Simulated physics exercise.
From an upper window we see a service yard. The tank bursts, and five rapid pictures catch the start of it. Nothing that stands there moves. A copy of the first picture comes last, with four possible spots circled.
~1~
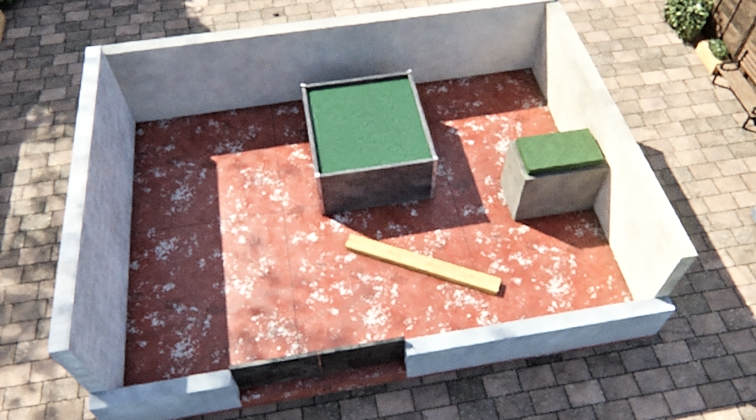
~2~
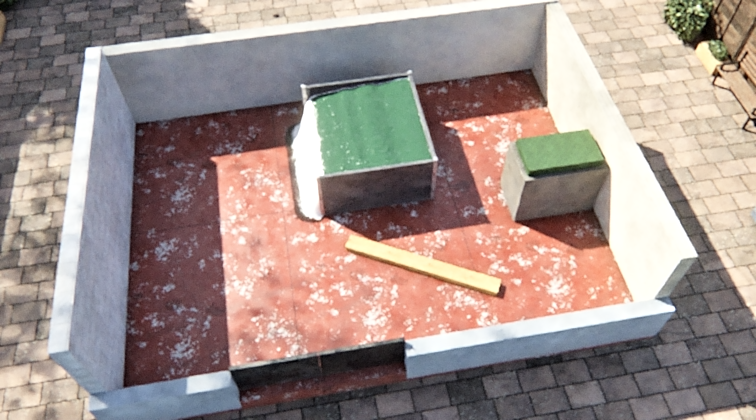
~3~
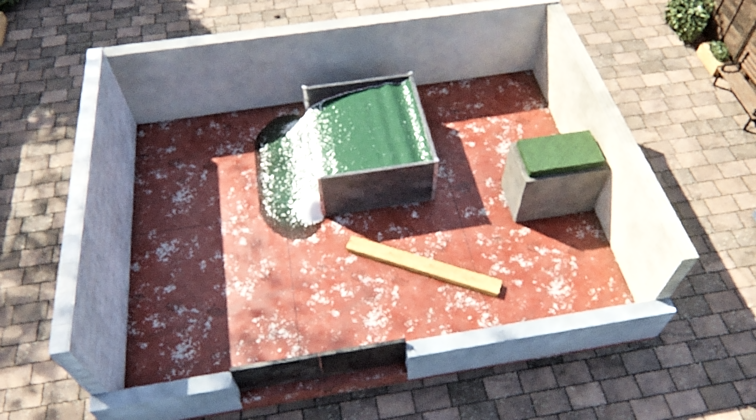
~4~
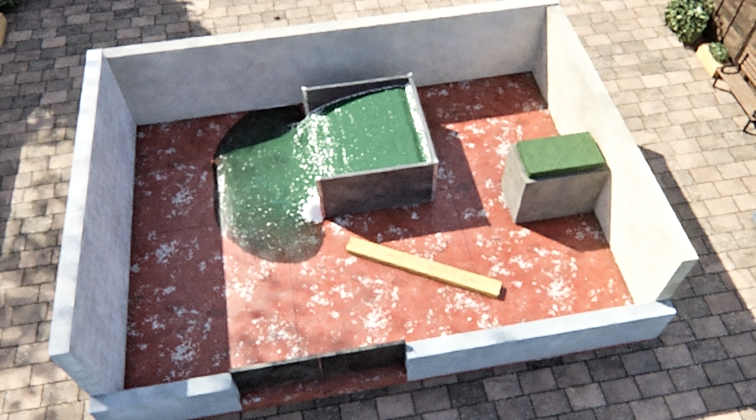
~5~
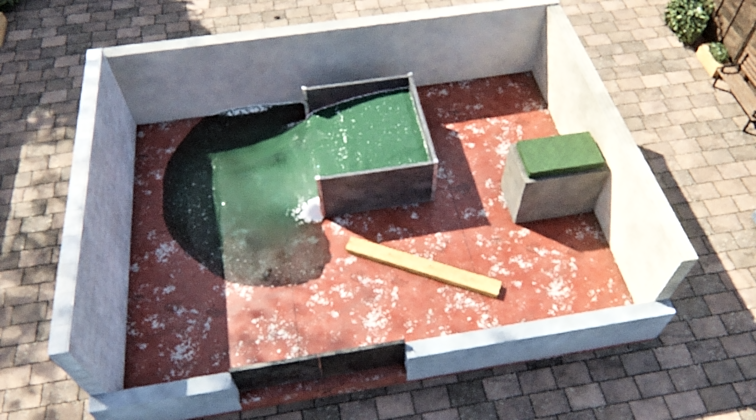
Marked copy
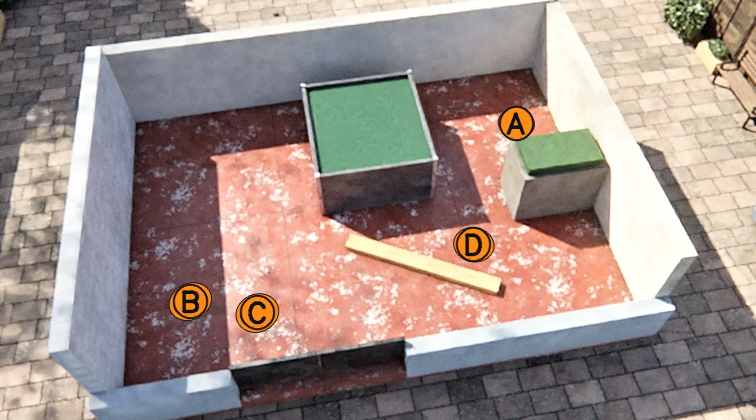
At the start, a square tank full of green liquid stands in a walled yard with a red floor, near a wooden beam and a smaller green-topped block. Liquid pours from the tank's left side, then spreads across the floor in a widening dark green pool toward the left.
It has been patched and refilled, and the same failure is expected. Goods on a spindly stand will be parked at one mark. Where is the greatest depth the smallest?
A.
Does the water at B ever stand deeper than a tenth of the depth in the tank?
Yes, it does.
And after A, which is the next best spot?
D it is.
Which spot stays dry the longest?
The answer is A.
On the marked copy, A at (516, 123); B at (190, 301); C at (257, 312); D at (473, 244).
For spot A, the water peaks at about 6 % of the depth that stood in the tank.
For spot B, the water peaks at about 29 % of the depth that stood in the tank.
For spot C, the water peaks at about 25 % of the depth that stood in the tank.
For spot D, the water peaks at about 12 % of the depth that stood in the tank.
